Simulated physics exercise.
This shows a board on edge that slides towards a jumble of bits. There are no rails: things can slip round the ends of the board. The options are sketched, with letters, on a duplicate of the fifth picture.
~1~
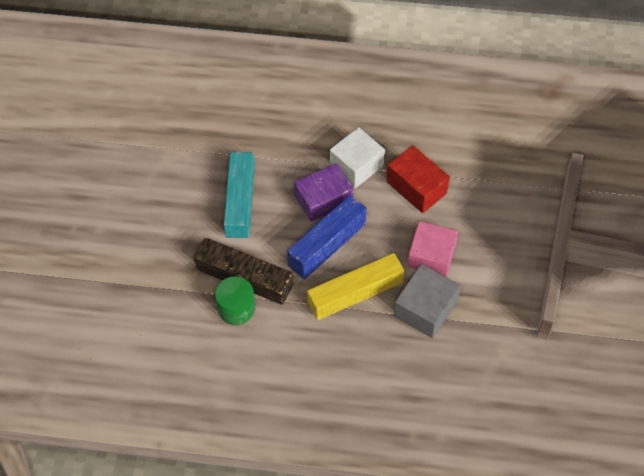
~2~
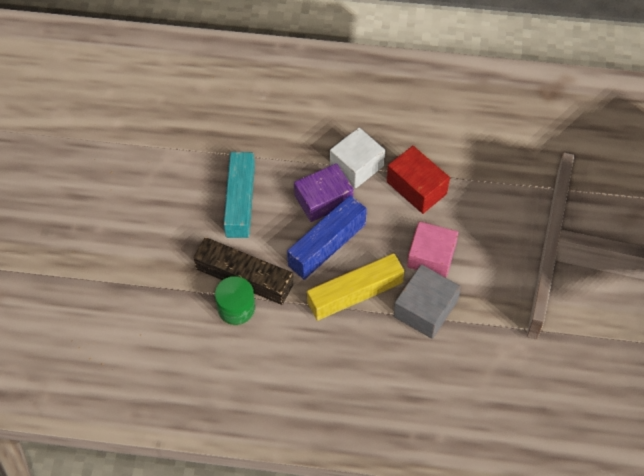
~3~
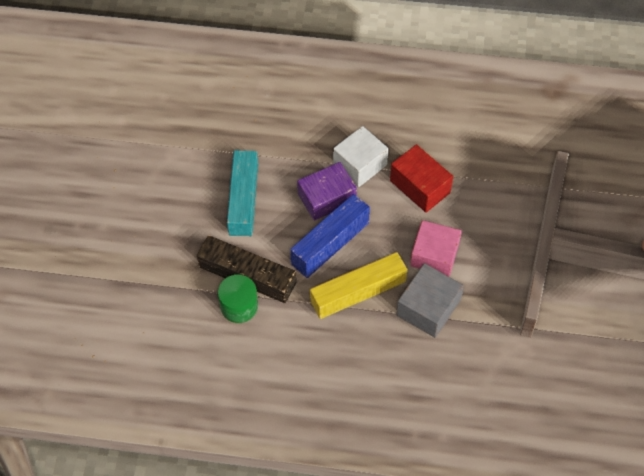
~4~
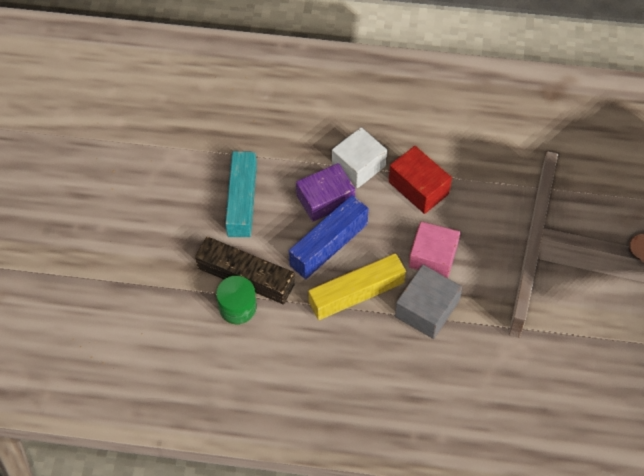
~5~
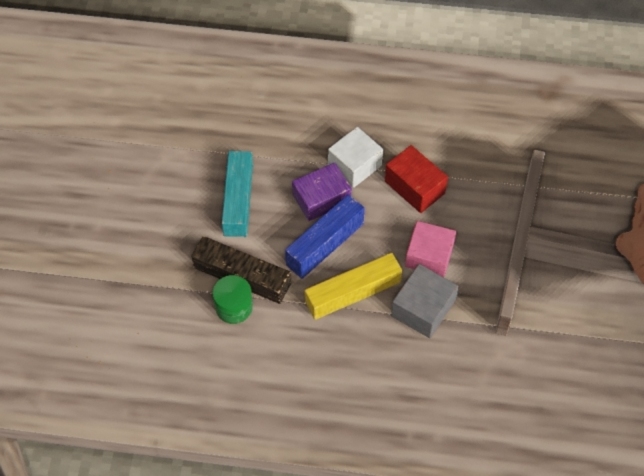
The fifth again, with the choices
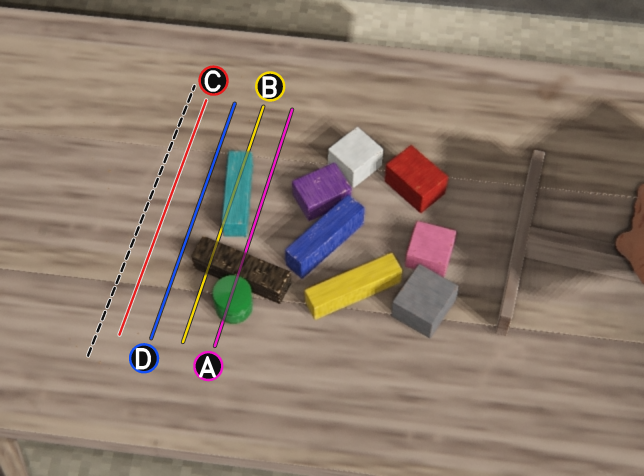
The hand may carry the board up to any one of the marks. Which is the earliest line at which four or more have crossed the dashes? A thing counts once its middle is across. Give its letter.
Stop at D.
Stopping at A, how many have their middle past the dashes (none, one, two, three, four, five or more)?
One.
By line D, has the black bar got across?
Yes.
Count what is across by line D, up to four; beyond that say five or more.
It has five or more across.
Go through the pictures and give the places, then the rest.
Pink block (433, 249); white block (357, 158); black bar (244, 271), in the first frame.
Board (554, 233); green tin (235, 301), in the second frame.
Board (548, 232); purple block (327, 191), in the third frame.
Board (537, 232); turquoise bar (242, 195), in the fourth frame.
Board (524, 230); blue bar (325, 236); pink block (431, 249); white block (356, 157), in the fifth frame.
On the marked copy, A at (256, 221); B at (225, 218); C at (165, 211); D at (195, 214); the dashed line at (145, 212).
Taking D. A third of the way, board (404, 217); turquoise bar (238, 194); black bar (241, 270); none across.
Two thirds of the way, board (288, 204); black bar (150, 251); turquoise bar (194, 178); none across.
When it is over, board (197, 194); black bar (64, 233); turquoise bar (112, 162); six across.
As for the rest, A gets only one across; B gets only three across; C gets eight across, but is farther than needed.
